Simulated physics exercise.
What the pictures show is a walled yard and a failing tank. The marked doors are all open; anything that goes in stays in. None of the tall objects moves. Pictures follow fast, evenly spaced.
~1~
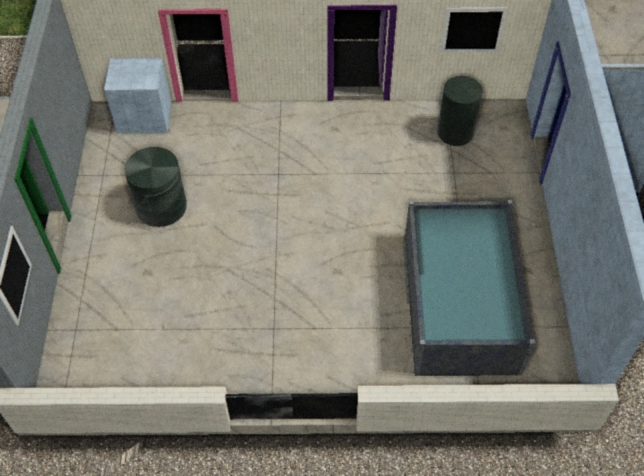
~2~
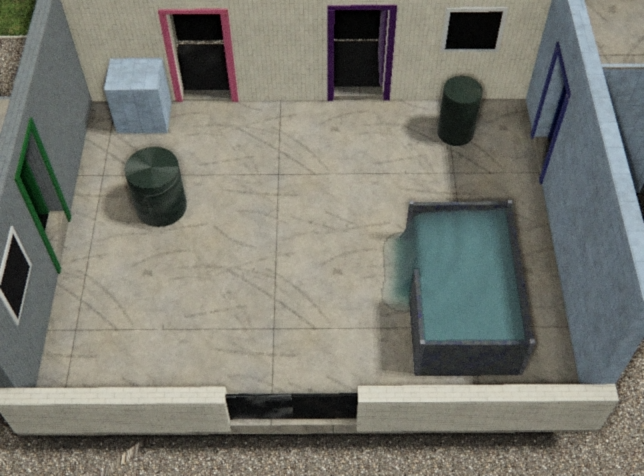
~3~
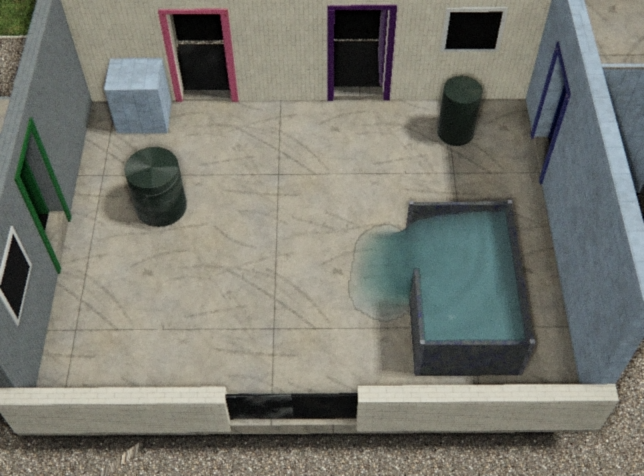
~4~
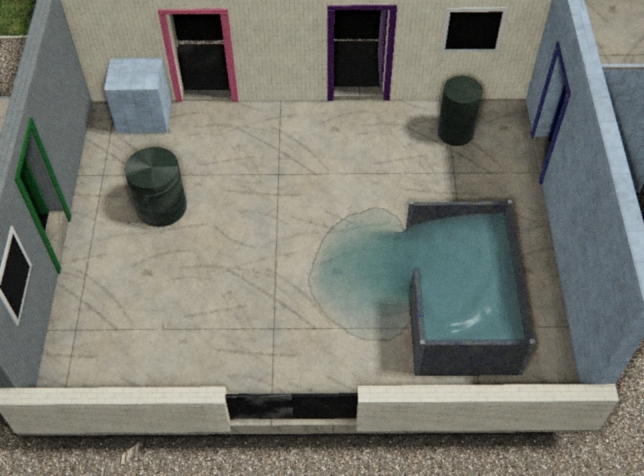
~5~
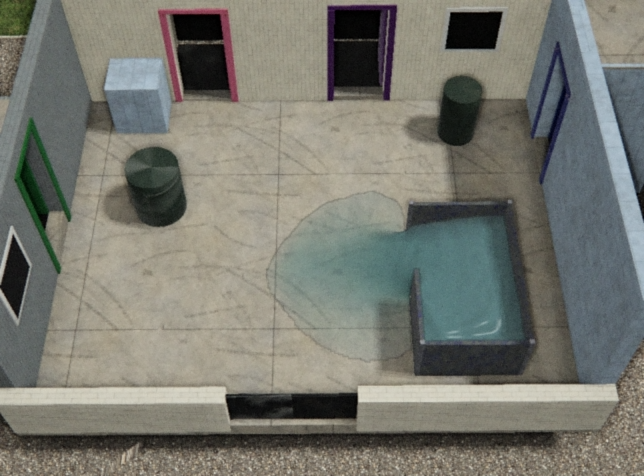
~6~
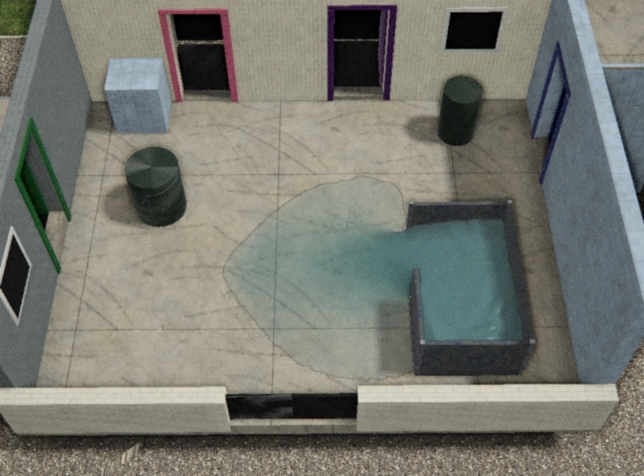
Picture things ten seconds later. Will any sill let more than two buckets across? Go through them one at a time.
The pink door ends up over two buckets; the blue door ends up within two buckets; the purple door ends up within two buckets; the green door ends up within two buckets.
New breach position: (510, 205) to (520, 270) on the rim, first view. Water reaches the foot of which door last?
The door marked green.
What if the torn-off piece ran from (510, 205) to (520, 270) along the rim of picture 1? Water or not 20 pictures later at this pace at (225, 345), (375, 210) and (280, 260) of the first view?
Log: Point 1 inundated; point 2 unreached; point 3 unreached.
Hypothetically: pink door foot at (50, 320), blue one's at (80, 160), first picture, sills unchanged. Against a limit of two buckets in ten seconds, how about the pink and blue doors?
Pink: Gets flooded; blue: Gets flooded.
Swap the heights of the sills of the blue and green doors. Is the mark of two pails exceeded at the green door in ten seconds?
Result, green door: Ends up above.
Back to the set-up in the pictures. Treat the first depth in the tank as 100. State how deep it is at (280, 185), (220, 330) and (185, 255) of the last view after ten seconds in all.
Around 8, 8 and 6 percent, in that order.
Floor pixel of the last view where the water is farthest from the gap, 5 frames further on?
Estimated pixel: (65, 244).
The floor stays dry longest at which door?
I'd go with the blue one.
A moment on, water covers 45 % of the floor; the pink door not reached, the blue door not reached, the purple door not reached, the green door wet at the sill, nothing in.
Next, water covers 65 % of the floor; the pink door wet at the sill, nothing in, the blue door not reached, the purple door not reached, the green door wet at the sill, nothing in.
Then, water covers 65 % of the floor; the pink door over two buckets in, the blue door not reached, the purple door wet at the sill, nothing in, the green door under two buckets in.
Later, water covers 70 % of the floor; the pink door far over two buckets in, the blue door not reached, the purple door wet at the sill, nothing in, the green door under two buckets in.
In the end, water covers 95 % of the floor; the pink door far over two buckets in, the blue door wet at the sill, nothing in, the purple door wet at the sill, nothing in, the green door under two buckets in.
